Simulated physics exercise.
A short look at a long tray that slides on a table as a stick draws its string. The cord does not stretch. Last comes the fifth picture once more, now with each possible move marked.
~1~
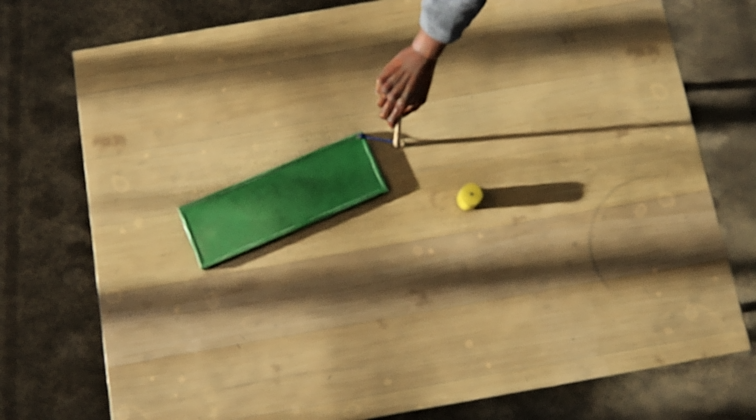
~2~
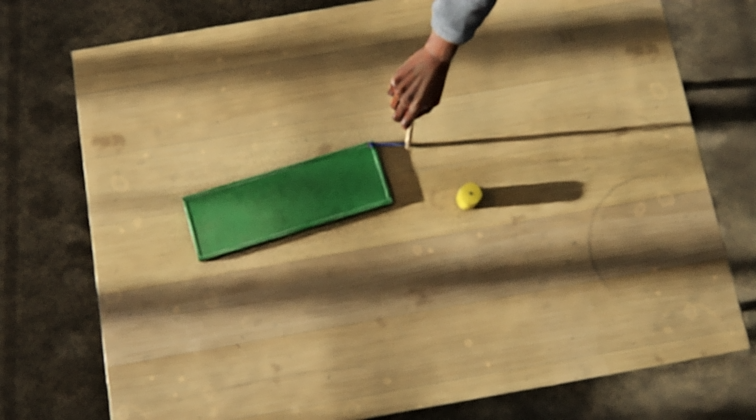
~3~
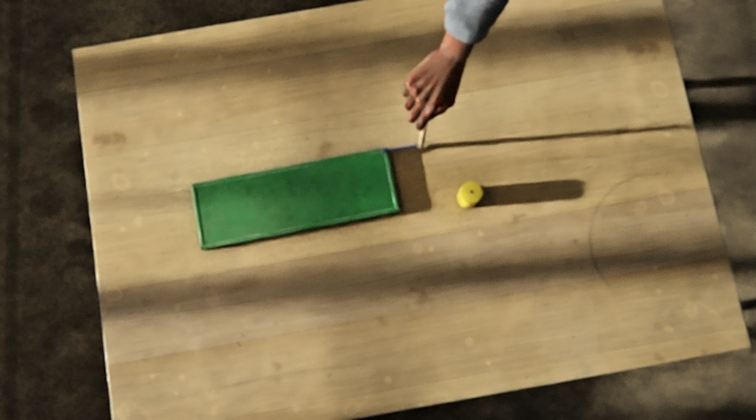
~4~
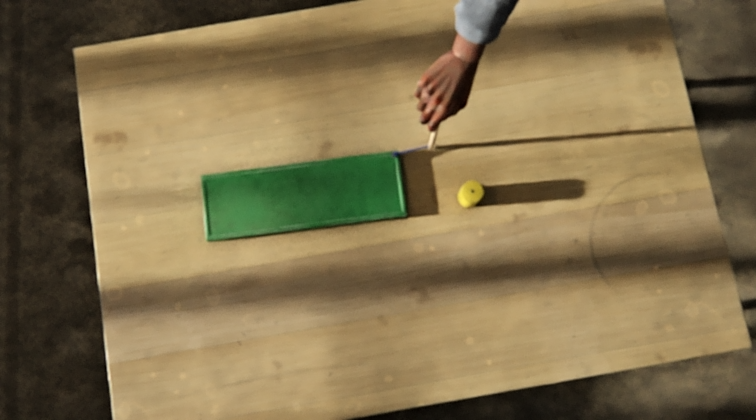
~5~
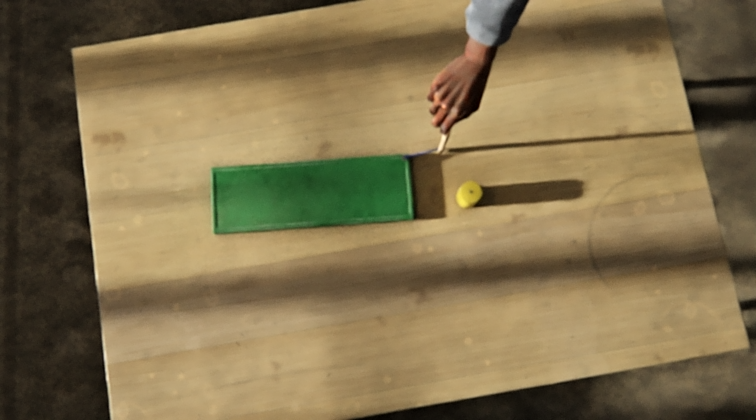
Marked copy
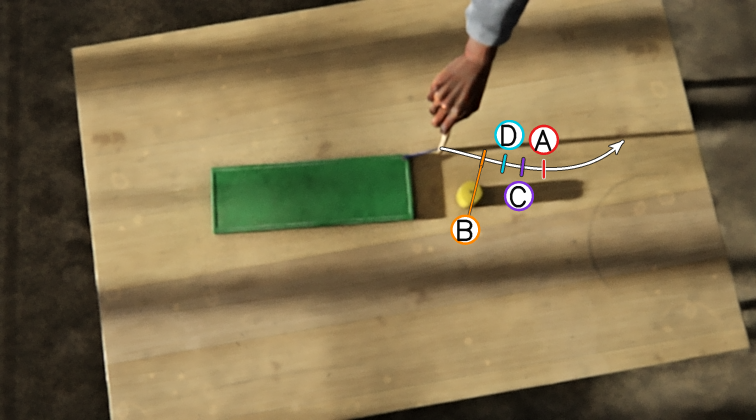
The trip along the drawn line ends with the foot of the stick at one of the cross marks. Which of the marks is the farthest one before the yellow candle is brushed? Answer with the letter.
All is well up to B.
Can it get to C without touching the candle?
For that mark, no.
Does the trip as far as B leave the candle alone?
Yes.
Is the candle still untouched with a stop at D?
No.
On the copy, A at (544, 169); B at (483, 159); C at (522, 167); D at (504, 164); the route from (442, 148) via (539, 169) to (623, 142).
On B. First, foot of the stick (455, 152), middle of the tray (324, 190).
Then, foot of the stick (471, 156), middle of the tray (338, 187).
Finally, foot of the stick (483, 159), middle of the tray (348, 186); nothing has been touched.
By contrast, A is too far, the candle has been hit; C is too far, the candle has been hit; D is too far, the candle has been hit.
